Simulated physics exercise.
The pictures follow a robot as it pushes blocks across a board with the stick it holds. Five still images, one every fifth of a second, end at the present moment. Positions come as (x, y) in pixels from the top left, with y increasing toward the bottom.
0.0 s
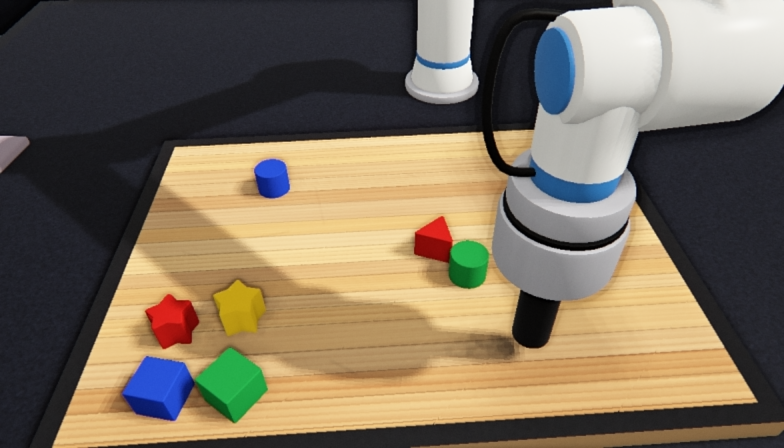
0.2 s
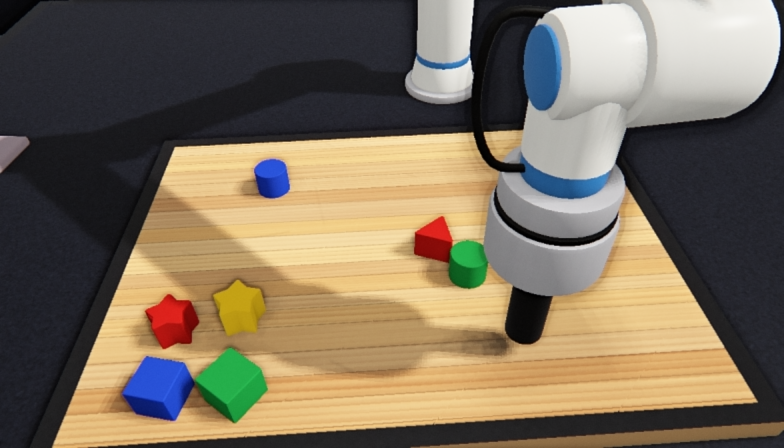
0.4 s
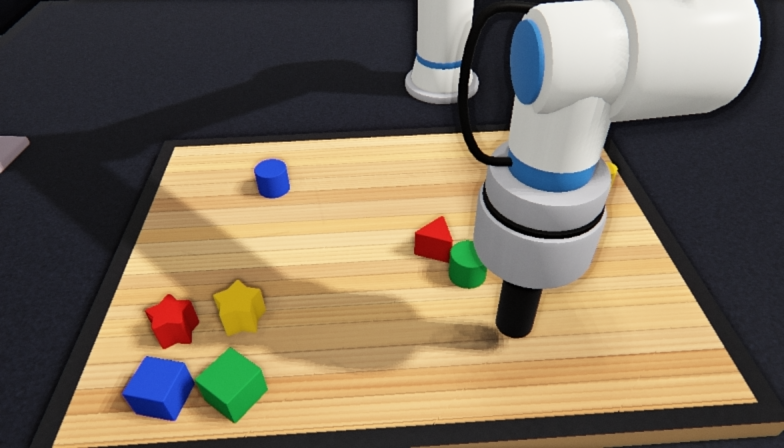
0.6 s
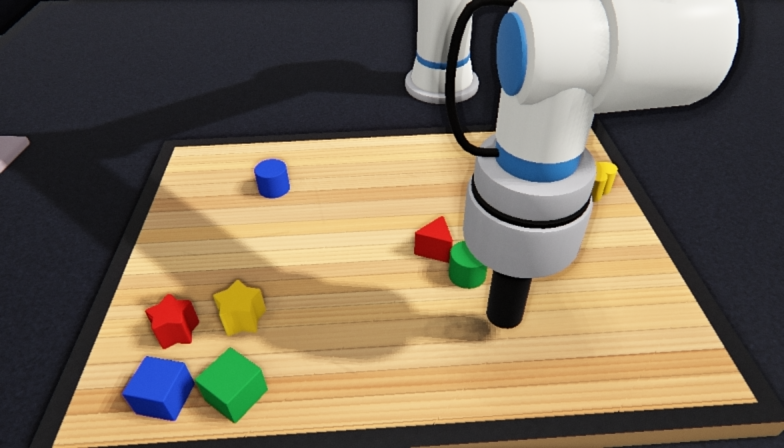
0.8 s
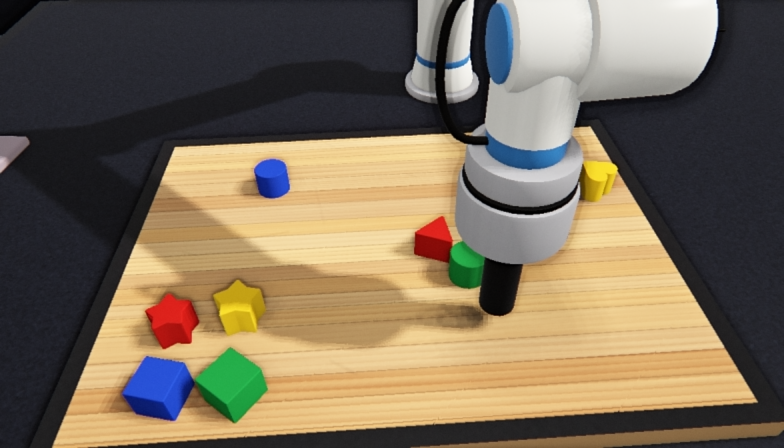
To begin with, a robot arm holds a black stick over a wooden board, right of a green cylinder and a red triangular block, with other coloured blocks around. The arm then moves the stick a short way left and up the board, and a yellow block comes into view behind it while the blocks stay still.
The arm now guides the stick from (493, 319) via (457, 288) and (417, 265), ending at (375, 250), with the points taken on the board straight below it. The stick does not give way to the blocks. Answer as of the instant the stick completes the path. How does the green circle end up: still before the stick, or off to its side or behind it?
Final position: To the side or behind.
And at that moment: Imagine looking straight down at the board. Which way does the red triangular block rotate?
Looking down, it rotates anti-clockwise.
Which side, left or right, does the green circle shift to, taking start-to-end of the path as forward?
Side: Right.
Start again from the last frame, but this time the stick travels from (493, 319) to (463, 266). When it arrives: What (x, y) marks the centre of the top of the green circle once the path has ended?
Located at (455, 221).
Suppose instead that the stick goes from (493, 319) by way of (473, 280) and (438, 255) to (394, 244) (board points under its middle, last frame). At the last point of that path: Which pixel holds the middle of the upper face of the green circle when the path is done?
My best guess is (447, 210).
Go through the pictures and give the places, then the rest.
Stick tip at (530, 334); block tops, red triangular block at (437, 229); green circle at (470, 253), in the first picture.
Stick at (523, 330); blocks unchanged, in the second picture.
Stick at (514, 324); blocks unchanged, in the third picture.
Stick at (504, 315); blocks unchanged, in the fourth picture.
Stick at (496, 303); red triangular block at (437, 229); green circle at (470, 253), in the fifth picture.
On the path given first. One third of the way, stick at (458, 271); red triangular block at (433, 223), turned 30° anticlockwise; green circle at (464, 240).
Two thirds of the way, stick at (417, 249); red triangular block at (435, 220), turned 55° anticlockwise; green circle at (460, 235).
At the end, stick at (374, 234); red triangular block at (435, 220), turned 55° anticlockwise; green circle at (460, 235).
